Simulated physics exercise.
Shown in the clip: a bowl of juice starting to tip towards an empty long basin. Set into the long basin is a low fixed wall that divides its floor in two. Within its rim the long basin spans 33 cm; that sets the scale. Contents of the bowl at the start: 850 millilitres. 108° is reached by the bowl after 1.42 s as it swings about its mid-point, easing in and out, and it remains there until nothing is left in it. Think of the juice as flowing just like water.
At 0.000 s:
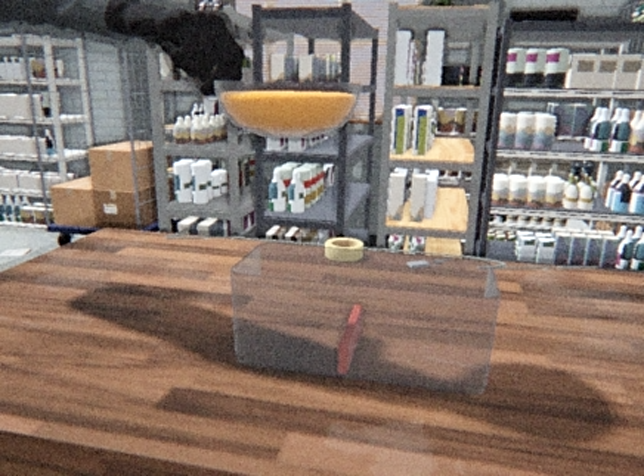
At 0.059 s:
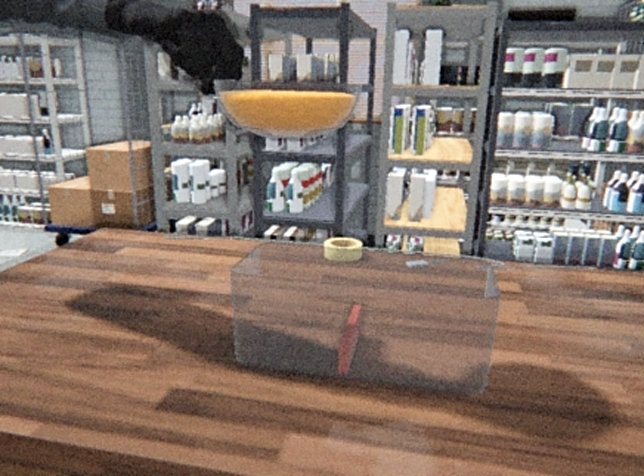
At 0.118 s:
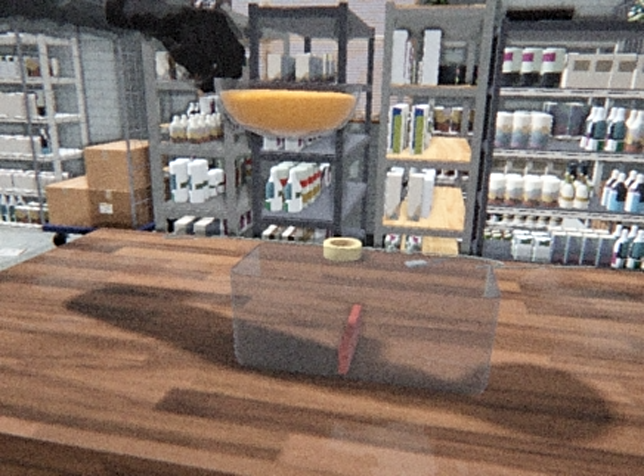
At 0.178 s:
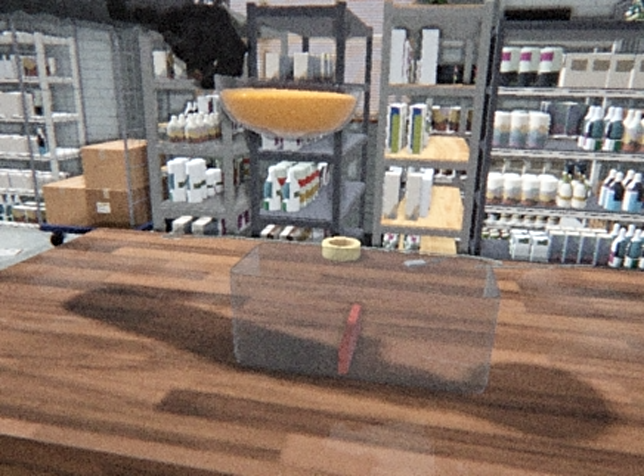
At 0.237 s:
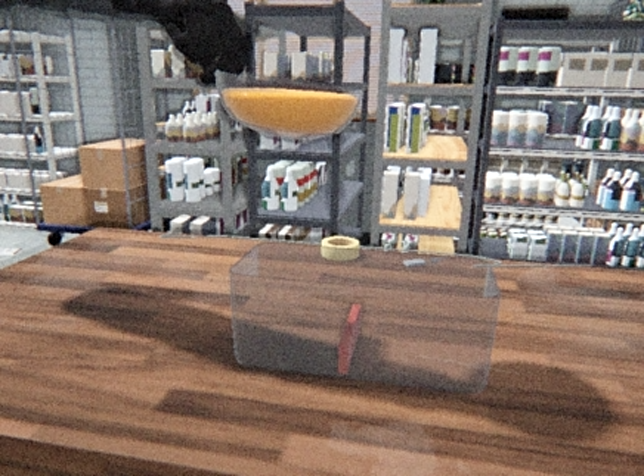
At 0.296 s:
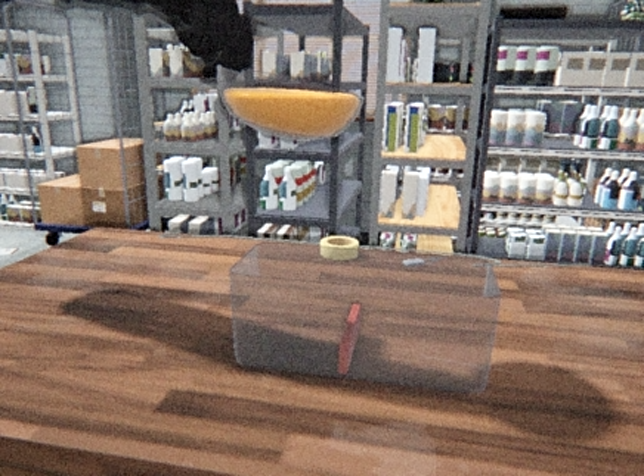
In a storeroom lined with shelves of bottles, a clear bowl of orange liquid hangs above a wooden table holding an empty transparent basin and a roll of tape; the bowl stays level, then tilts slightly to the right.
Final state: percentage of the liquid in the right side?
Approximately 85 %.
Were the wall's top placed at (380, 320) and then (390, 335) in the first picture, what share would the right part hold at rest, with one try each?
75 % and 60 %.
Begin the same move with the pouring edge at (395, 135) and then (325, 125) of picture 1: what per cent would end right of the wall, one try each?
Some 95 and 70 per cent, in that order.
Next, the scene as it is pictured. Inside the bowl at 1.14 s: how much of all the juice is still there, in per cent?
0 per cent or thereabouts.
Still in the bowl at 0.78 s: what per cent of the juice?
I'd put it near 32 percent.
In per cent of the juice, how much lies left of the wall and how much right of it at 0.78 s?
About 0 left, about 24 right.
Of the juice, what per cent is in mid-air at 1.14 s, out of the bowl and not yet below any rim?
Estimated airborne part: Roughly 5 per cent.
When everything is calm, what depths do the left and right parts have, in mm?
About 6 mm left, about 32 mm right.
By 0.78 s the tilt is 63° and 31 per cent is still to pour, 0 is left of the wall and 24 right of it.
By 1.14 s the tilt is 98° and 0 per cent is still to pour, 8 is left of the wall and 85 right of it.
By 1.51 s the tilt is 108° and 0 per cent is still to pour, 12 is left of the wall and 86 right of it.
By 1.92 s the tilt is 108° and 0 per cent is still to pour, 13 is left of the wall and 85 right of it.
At rest 13 per cent lies left of the wall, 85 right of it and 2 outside.
